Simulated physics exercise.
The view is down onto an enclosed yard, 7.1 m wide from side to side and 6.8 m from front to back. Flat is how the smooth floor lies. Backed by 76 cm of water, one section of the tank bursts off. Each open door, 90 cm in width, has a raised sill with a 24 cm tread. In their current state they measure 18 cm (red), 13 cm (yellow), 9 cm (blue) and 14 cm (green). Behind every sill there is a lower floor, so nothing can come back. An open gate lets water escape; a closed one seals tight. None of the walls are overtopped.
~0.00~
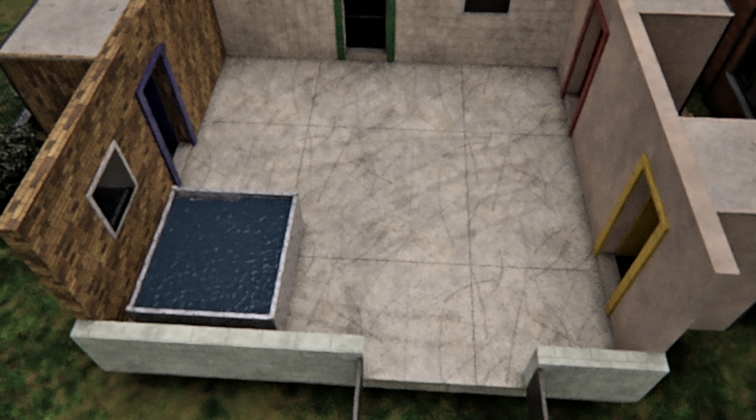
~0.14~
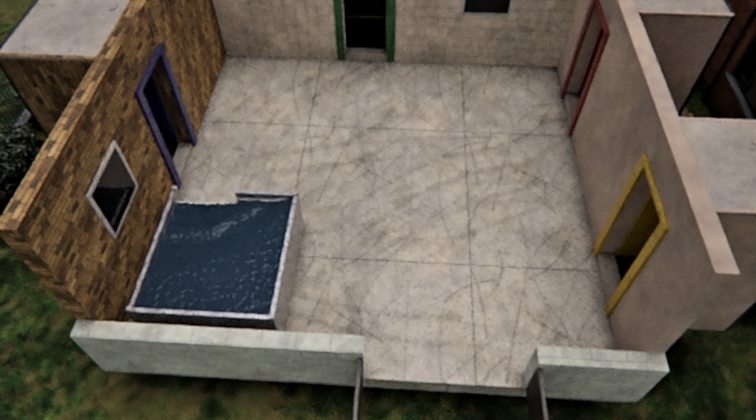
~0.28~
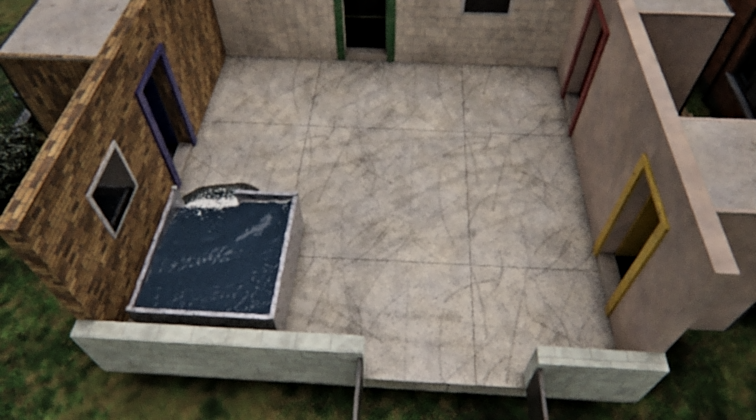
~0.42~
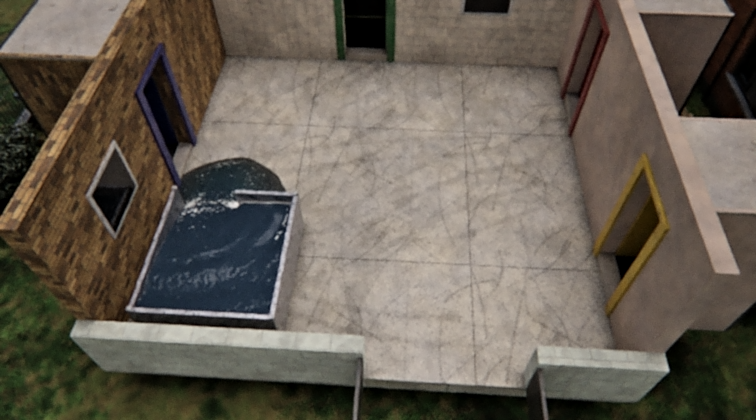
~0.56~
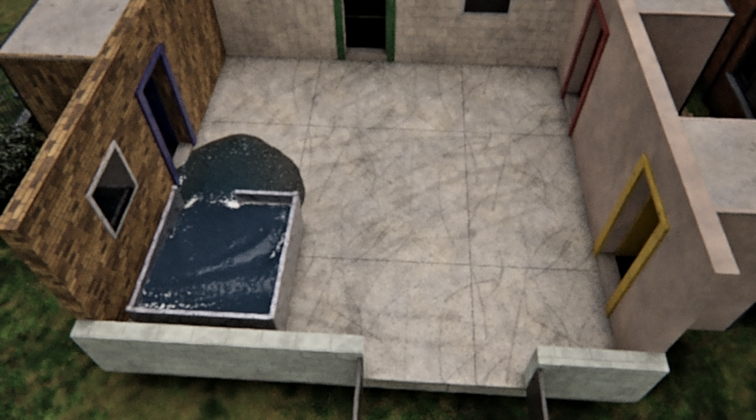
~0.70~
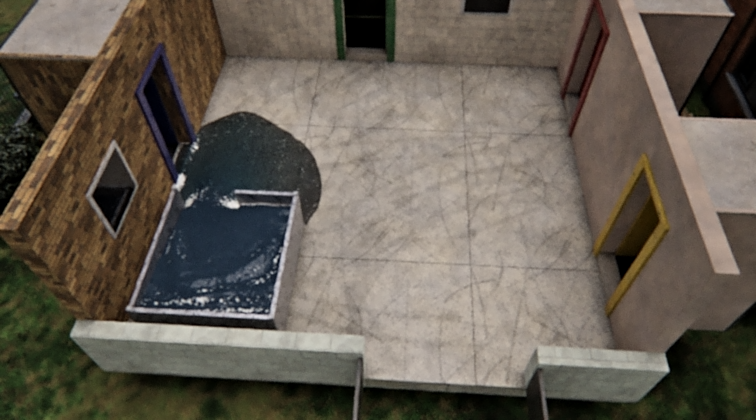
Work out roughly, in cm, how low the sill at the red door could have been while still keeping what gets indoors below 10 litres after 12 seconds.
No lower than about 14.5 cm.
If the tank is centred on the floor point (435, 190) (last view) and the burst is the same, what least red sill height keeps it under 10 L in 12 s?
In this case, 10.0 cm or so.
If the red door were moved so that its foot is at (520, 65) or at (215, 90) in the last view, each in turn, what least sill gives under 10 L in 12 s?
First place around 13.0 cm, second around 18 cm.
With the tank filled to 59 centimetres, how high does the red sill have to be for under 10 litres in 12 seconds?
Around 10.0 cm high.
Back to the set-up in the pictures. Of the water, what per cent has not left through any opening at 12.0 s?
Roughly 90 per cent of the water.
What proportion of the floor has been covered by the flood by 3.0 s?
The wet part is about 35 per cent.
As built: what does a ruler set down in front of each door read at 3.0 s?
Door by door in centimetres - red 0, yellow 0, blue 16, green 17.
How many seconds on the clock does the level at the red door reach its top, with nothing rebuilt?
Around 5.0 seconds.
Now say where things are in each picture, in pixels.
The first frame shows still water, 76 cm deep, in the tank at (220, 250); the red door at (581, 74) is dry.
In the second frame, the front is at a hidden place, 0.3 m from the gap on the far side; 0.3 m2 of floor is wet, 76 cm left at the back.
In the third frame, the gap is on the far side, the front 0.8 m out at (230, 187); the back of the tank holds 76 cm.
In the fourth frame, the front is at (231, 162), 1.4 m from the gap on the far side; 2.1 m2 of floor is wet, 76 cm left at the back.
In the fifth frame, the gap is on the far side, the front 2.0 m out at (232, 138); the back of the tank holds 71 cm.
In the sixth frame, the gap is on the far side, the front 2.7 m out at (242, 115); the back of the tank holds 63 cm; the red door at (581, 74), 6.9 m from the gap, is still 5.1 m from the nearest water.
After 1.4 s water covers 25 % of the floor, deepest (43 cm) near (210, 219); it has not reached the red door.
After 3.0 s water covers 35 % of the floor, deepest (35 cm) near (251, 59); it has not reached the red door.
After 12.0 s water covers 95 % of the floor, deepest (11 cm) near (578, 374); 8 cm at the red door, 0 litres in over its 18 cm sill.
At the red door as built, the water arrived by 4.4 s and peaked near 18 cm at 5.2 s.
Run again over the same 12 s with other heights there, 30 litres in over 12 cm, 2 litres over 16.5 cm. The limit of 10 litres is kept from about 14.5 cm up.
